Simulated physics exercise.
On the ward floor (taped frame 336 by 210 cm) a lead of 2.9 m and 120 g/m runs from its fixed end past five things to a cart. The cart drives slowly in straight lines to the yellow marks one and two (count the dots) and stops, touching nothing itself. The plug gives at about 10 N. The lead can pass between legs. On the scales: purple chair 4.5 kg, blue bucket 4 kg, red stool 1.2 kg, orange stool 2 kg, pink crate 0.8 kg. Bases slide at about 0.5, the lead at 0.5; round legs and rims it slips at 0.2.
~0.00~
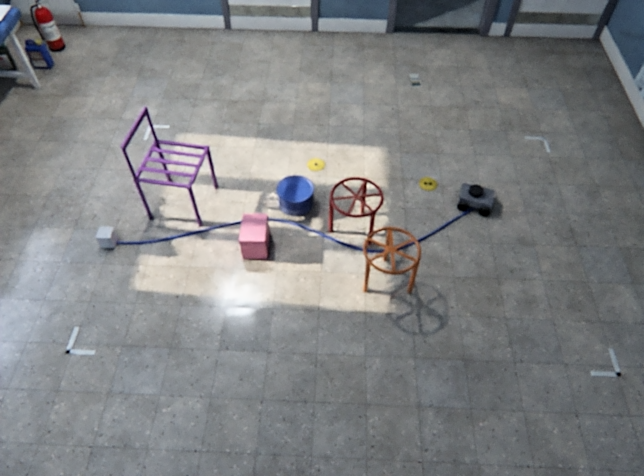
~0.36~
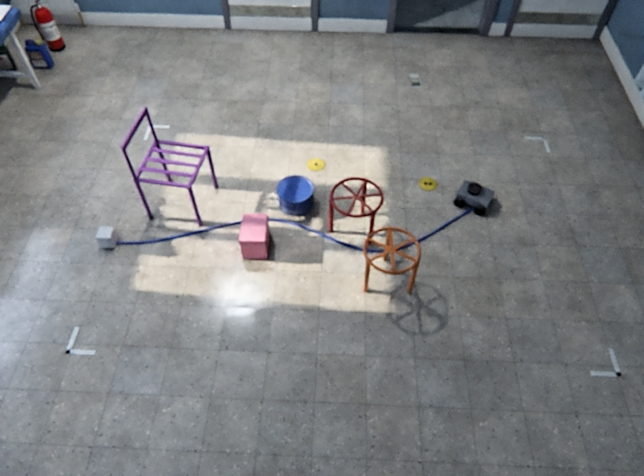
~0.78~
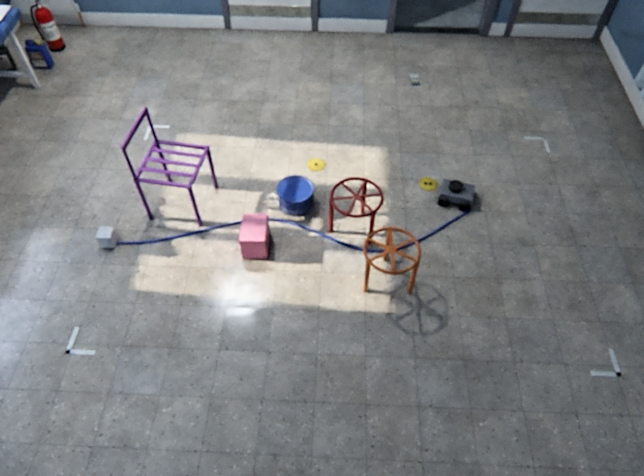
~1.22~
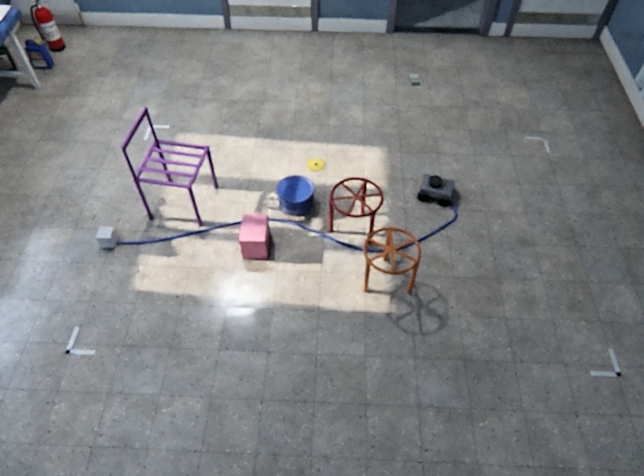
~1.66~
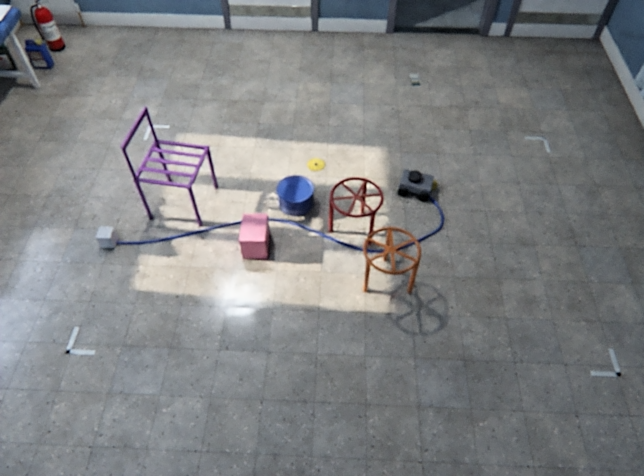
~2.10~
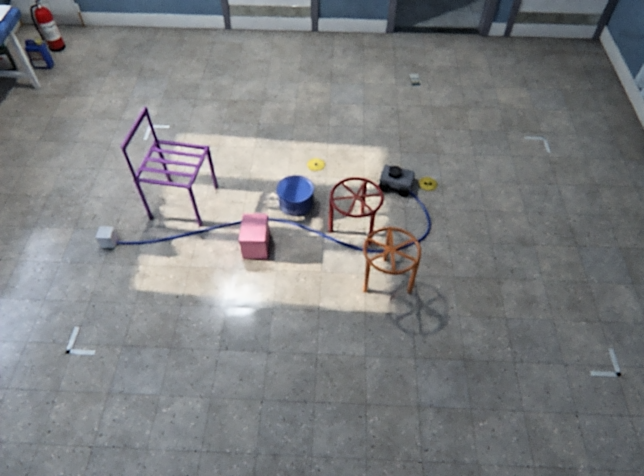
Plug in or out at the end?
The plug stays in.
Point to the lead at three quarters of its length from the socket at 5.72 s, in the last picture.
Near (373, 219).
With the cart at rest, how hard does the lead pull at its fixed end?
About 0 N.
After 3.3 s, cart at (350, 172), lead slack at the fixed end; nothing else has moved.
After 4.5 s, cart at (334, 167), lead slack at the fixed end; nothing else has moved.
After 5.7 s, cart at (385, 176), lead slack at the fixed end; nothing else has moved.
After 6.9 s, cart at (428, 183), lead slack at the fixed end; nothing else has moved.
After 7.3 s, cart at (428, 183), lead slack at the fixed end; nothing else has moved.
